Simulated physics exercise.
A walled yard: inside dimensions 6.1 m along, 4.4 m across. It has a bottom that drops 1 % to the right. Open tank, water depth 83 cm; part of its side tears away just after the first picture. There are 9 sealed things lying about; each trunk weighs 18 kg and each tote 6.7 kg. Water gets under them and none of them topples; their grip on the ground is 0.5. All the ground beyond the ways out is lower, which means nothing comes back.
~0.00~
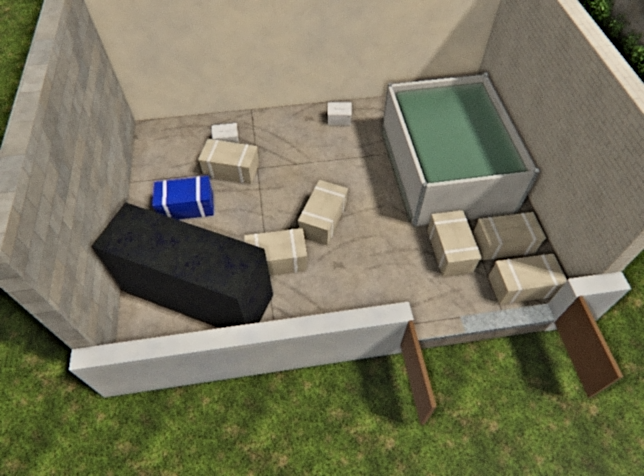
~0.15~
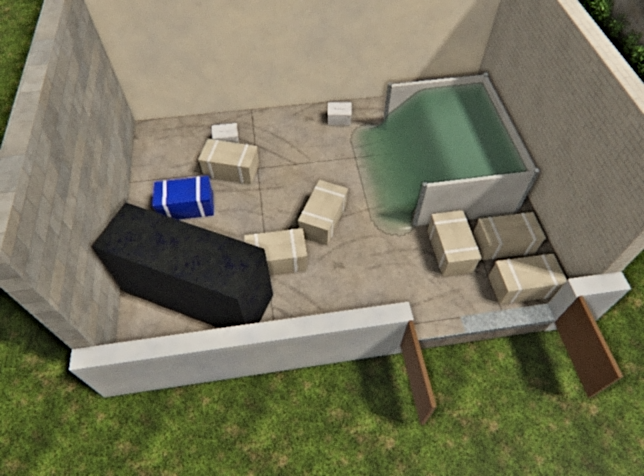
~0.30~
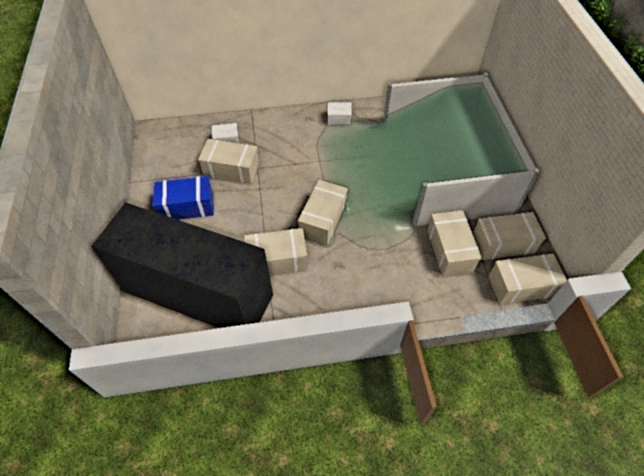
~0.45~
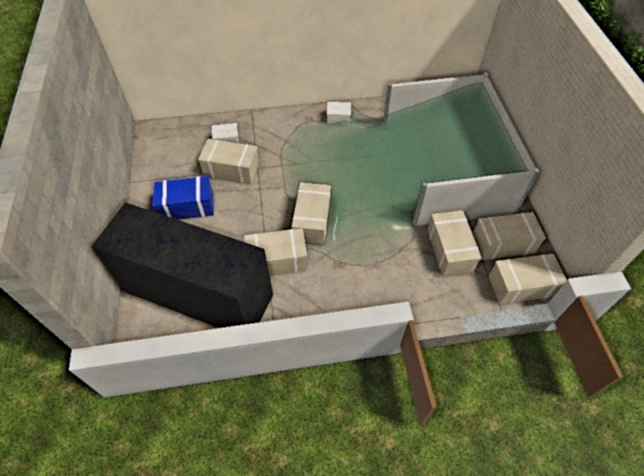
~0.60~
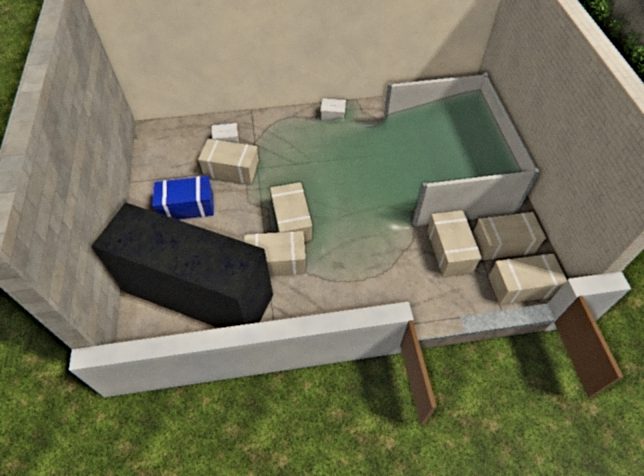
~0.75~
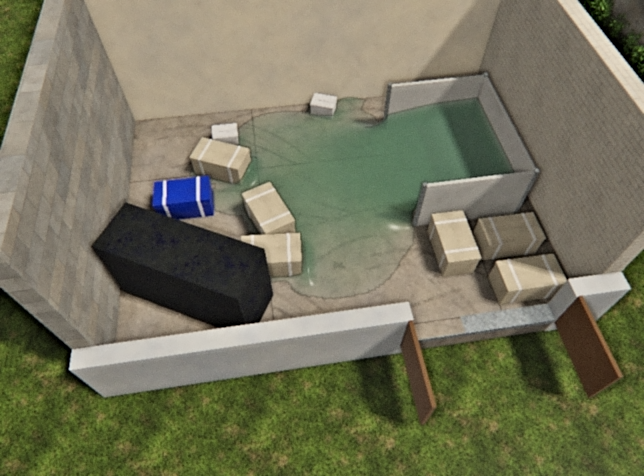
Green water pours from the torn left side of a pale open tank and spreads leftward across a walled yard, seen from a fixed, high viewpoint. Tan boxes with pale bands, two small white boxes, a blue banded box and a long black block stand around the floor. The water pushes the middle tan box left, turning it, then slightly shifts a white box at the back and nearby tan ones.
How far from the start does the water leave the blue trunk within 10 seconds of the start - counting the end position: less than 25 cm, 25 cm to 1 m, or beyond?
Chances are it goes a good distance.
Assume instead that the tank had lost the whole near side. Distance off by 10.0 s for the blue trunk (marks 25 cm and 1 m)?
The answer: The blue trunk stays more or less still.
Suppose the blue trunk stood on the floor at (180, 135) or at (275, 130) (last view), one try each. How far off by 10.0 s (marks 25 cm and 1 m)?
Results, in order: Borne far off, then borne far off.
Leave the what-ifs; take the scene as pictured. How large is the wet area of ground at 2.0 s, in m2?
I'd put it close to 19 m2.
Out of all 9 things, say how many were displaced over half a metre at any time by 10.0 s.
My count gives 8.
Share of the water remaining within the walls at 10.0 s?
Remaining: Approx. 82 per cent.
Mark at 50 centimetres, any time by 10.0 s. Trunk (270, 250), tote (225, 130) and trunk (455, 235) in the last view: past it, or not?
Beyond the limit, then beyond the limit, then beyond the limit.
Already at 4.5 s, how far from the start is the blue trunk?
Close to 200 cm.
After 2.0 s the blue trunk is near (143, 184), 0.5 m from its start, afloat; 0 of 9 are out; 6 afloat.
After 4.5 s the blue trunk is near (315, 188), 1.9 m from its start, afloat; 0 of 9 are out; 6 afloat.
After 7.0 s the blue trunk is near (456, 269), 4.0 m from its start, afloat; 1 of 9 are out; 8 afloat.
After 10.0 s the blue trunk has gone out; 3 of 9 are out; 6 afloat.
